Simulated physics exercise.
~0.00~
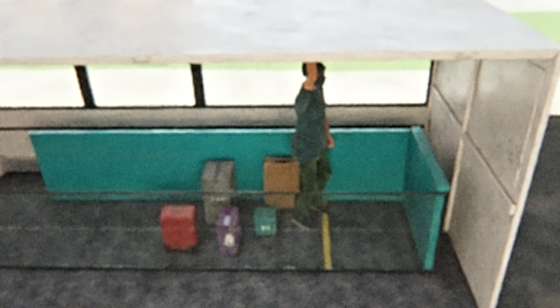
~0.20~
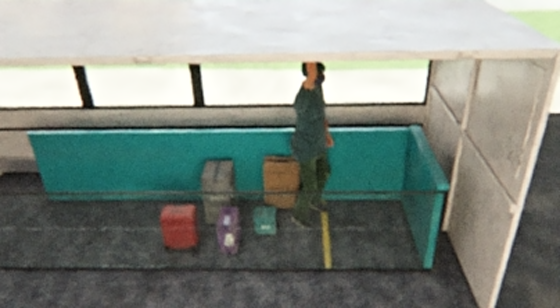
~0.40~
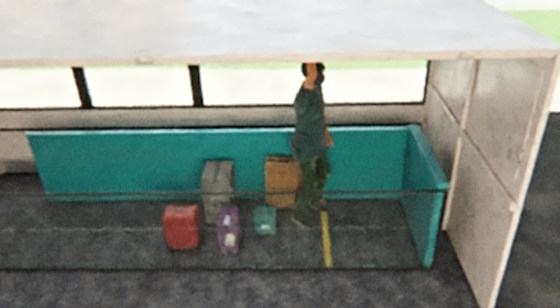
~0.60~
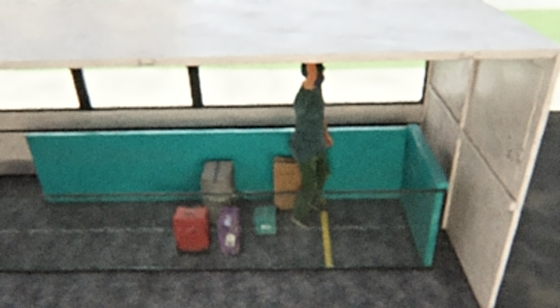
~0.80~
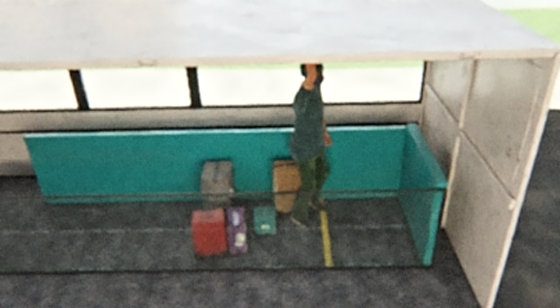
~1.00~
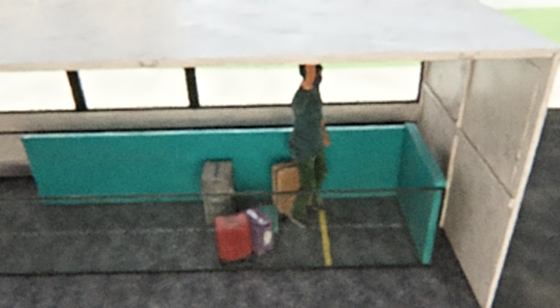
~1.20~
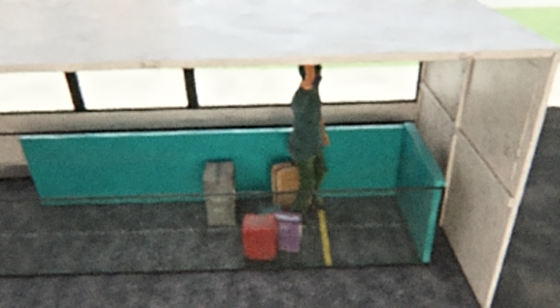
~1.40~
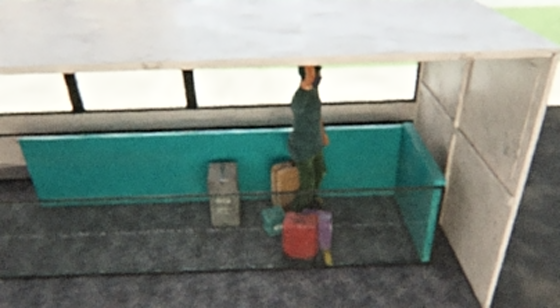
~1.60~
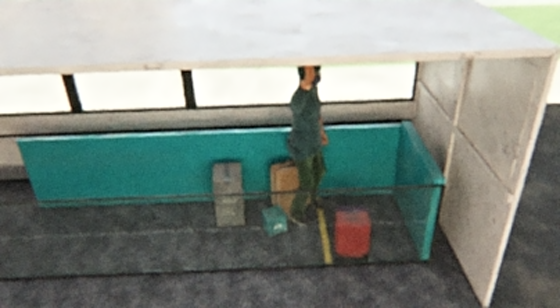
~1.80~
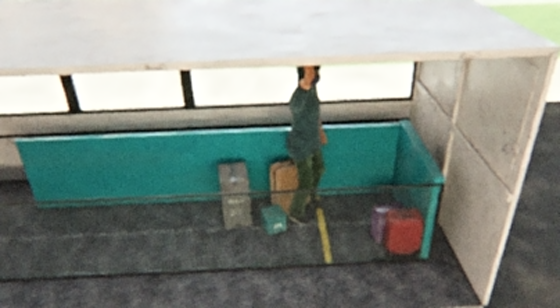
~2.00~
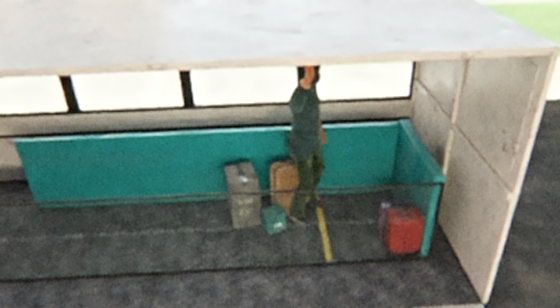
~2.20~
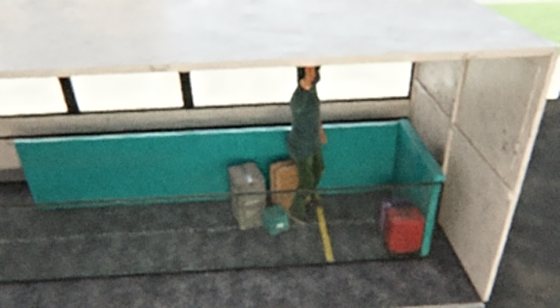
A red case stands with other luggage on the dark floor of a tram bay, seen from slightly above through a clear front panel. A purple piece is to its right, grey and brown cases stand by the teal back wall, a small teal tub sits between, and a person stands still beside a yellow line. The red case slides right, slowly then faster, reaches the purple piece, and both travel across the line. The grey case shifts slightly right towards the brown one. The red and purple pieces stop upright near the right end wall, while the others remain left of the line.
